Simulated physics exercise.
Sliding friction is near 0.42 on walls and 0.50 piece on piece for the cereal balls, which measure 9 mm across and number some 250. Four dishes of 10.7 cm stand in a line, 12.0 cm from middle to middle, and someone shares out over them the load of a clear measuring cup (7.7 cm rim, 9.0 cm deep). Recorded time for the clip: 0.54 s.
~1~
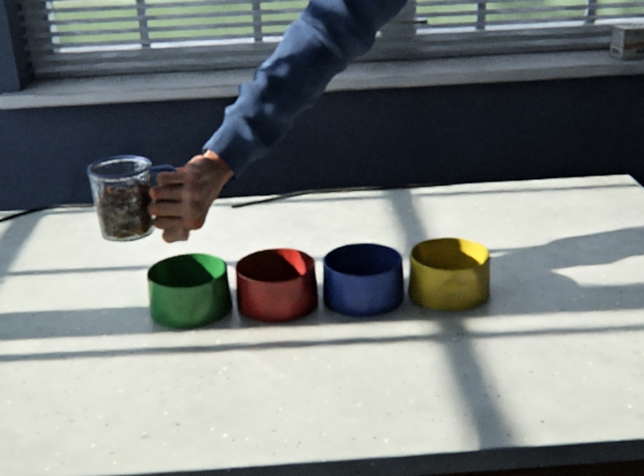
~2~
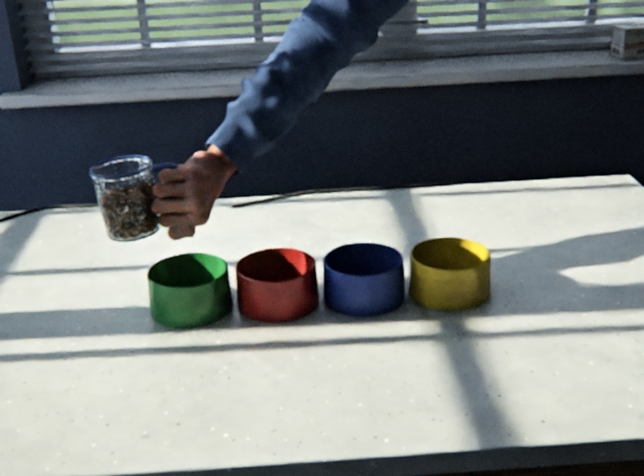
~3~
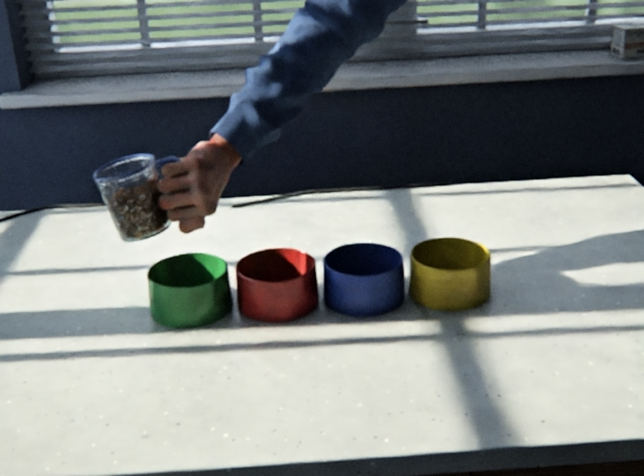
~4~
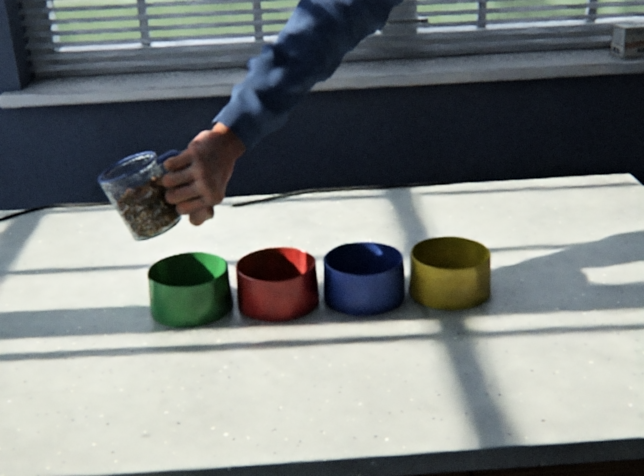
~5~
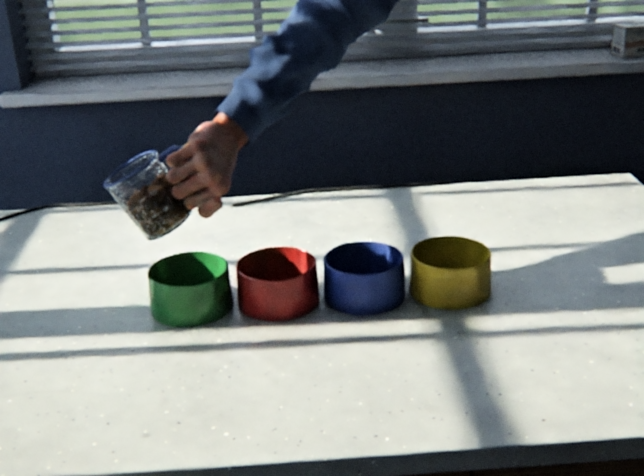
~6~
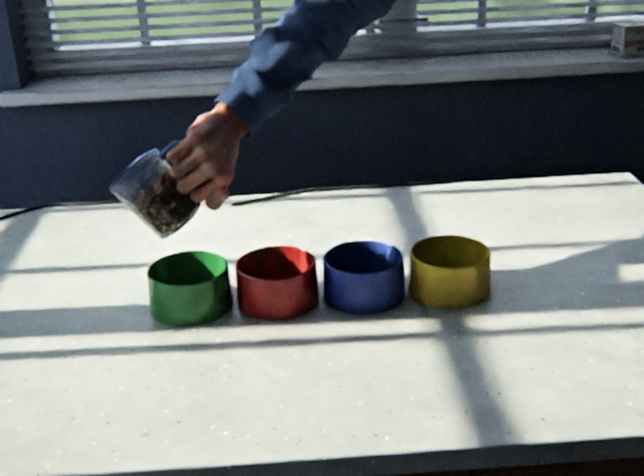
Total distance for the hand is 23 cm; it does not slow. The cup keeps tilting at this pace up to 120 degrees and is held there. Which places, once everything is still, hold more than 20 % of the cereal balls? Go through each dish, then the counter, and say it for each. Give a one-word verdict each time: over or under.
Verdicts: Red dish under, blue dish under, green dish over, yellow dish under, counter under.
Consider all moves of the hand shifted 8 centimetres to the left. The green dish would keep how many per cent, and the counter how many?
Shares would be green 40 and counter 60.
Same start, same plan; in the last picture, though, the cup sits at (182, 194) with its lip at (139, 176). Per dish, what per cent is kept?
Final shares - red 100 %, blue 0 %, green 0 %, yellow 0 %.
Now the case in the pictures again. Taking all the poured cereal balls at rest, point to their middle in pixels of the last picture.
Look around (195, 293) in the last picture.
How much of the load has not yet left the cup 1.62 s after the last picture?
Roughly 0 per cent, I'd say.
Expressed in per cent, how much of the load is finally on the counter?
Near 5 percent, roughly speaking.
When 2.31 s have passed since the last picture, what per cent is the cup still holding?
0 per cent.
Then, 0.97 s after the last picture, tilt 105 degrees; cup holds 95 %.
Then, 1.62 s after the last picture, tilt 120 degrees; cup holds 0 %, green 95 %.
Then, 2.31 s after the last picture, tilt 120 degrees; cup holds 0 %, green 95 %.
In the end, red 0 %, blue 0 %, green 95 %, yellow 0 %, counter 5 %.
